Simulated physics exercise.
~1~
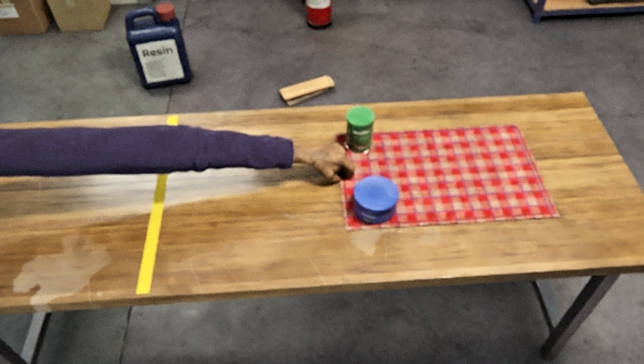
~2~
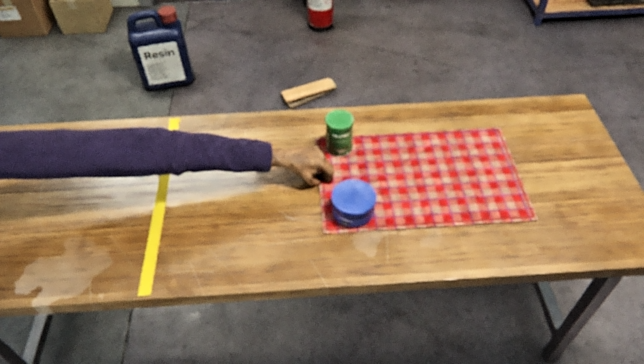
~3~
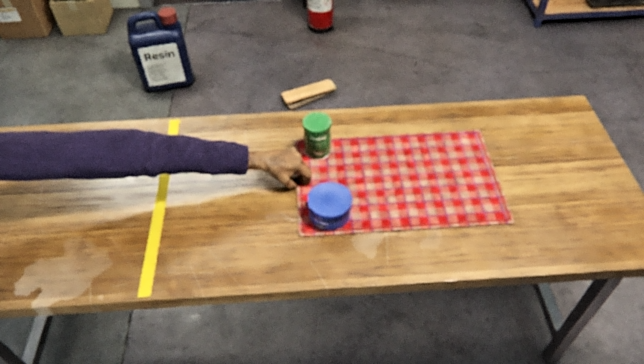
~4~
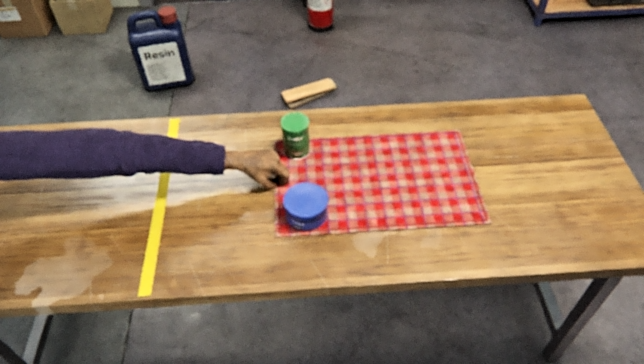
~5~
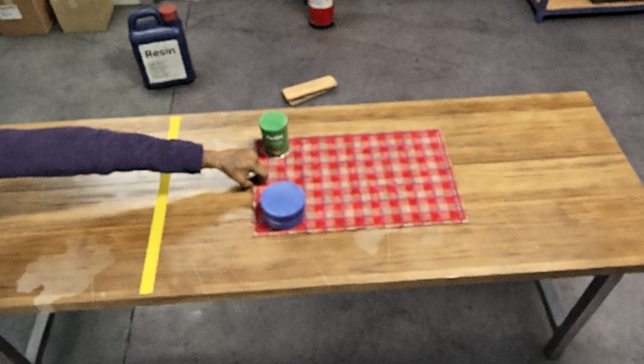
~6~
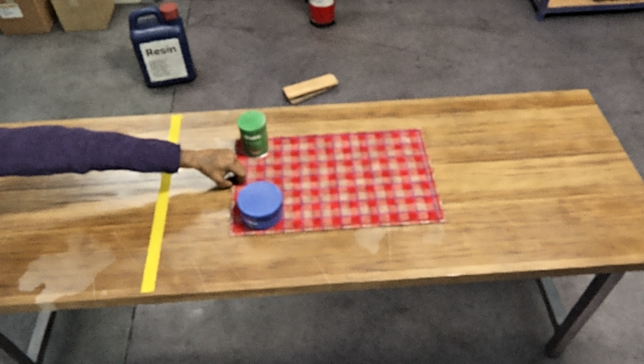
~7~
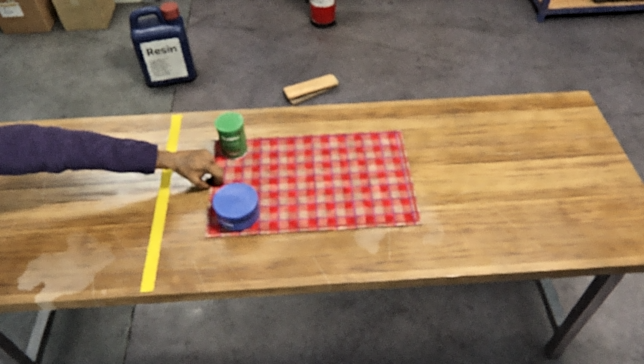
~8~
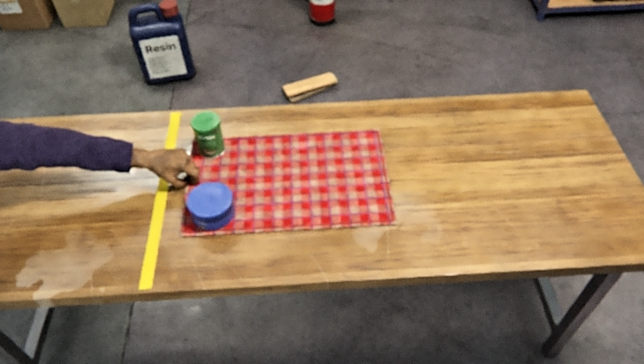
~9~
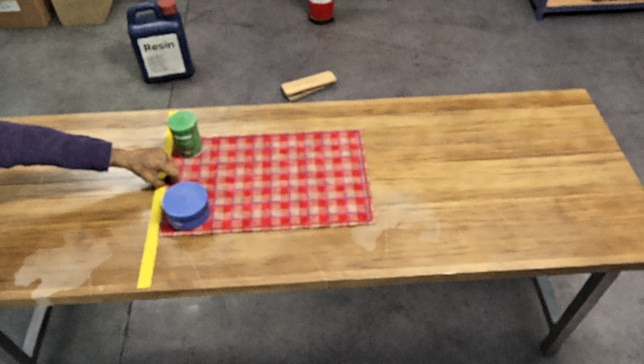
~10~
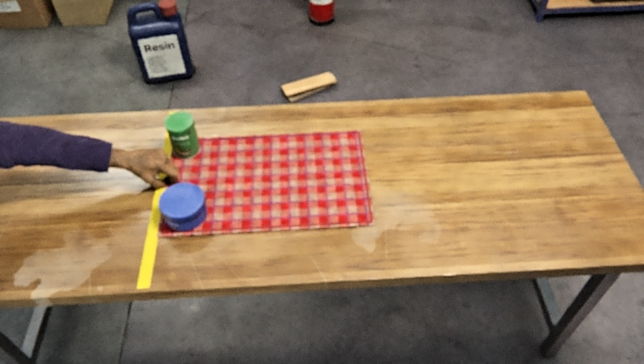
A hand in a dark purple sleeve reaches in from the left and grips the near edge of a red checked cloth on a wooden workbench, seen from above by a slightly swaying camera. A blue tub and an upright green tin stand at the cloth's left end, with yellow tape across the bench farther left and a resin container on the floor behind. The hand draws the cloth steadily leftward, carrying both containers along. The cloth's left edge reaches the tape and the pulling stops. The tub and tin remain on the cloth, the tin still upright.
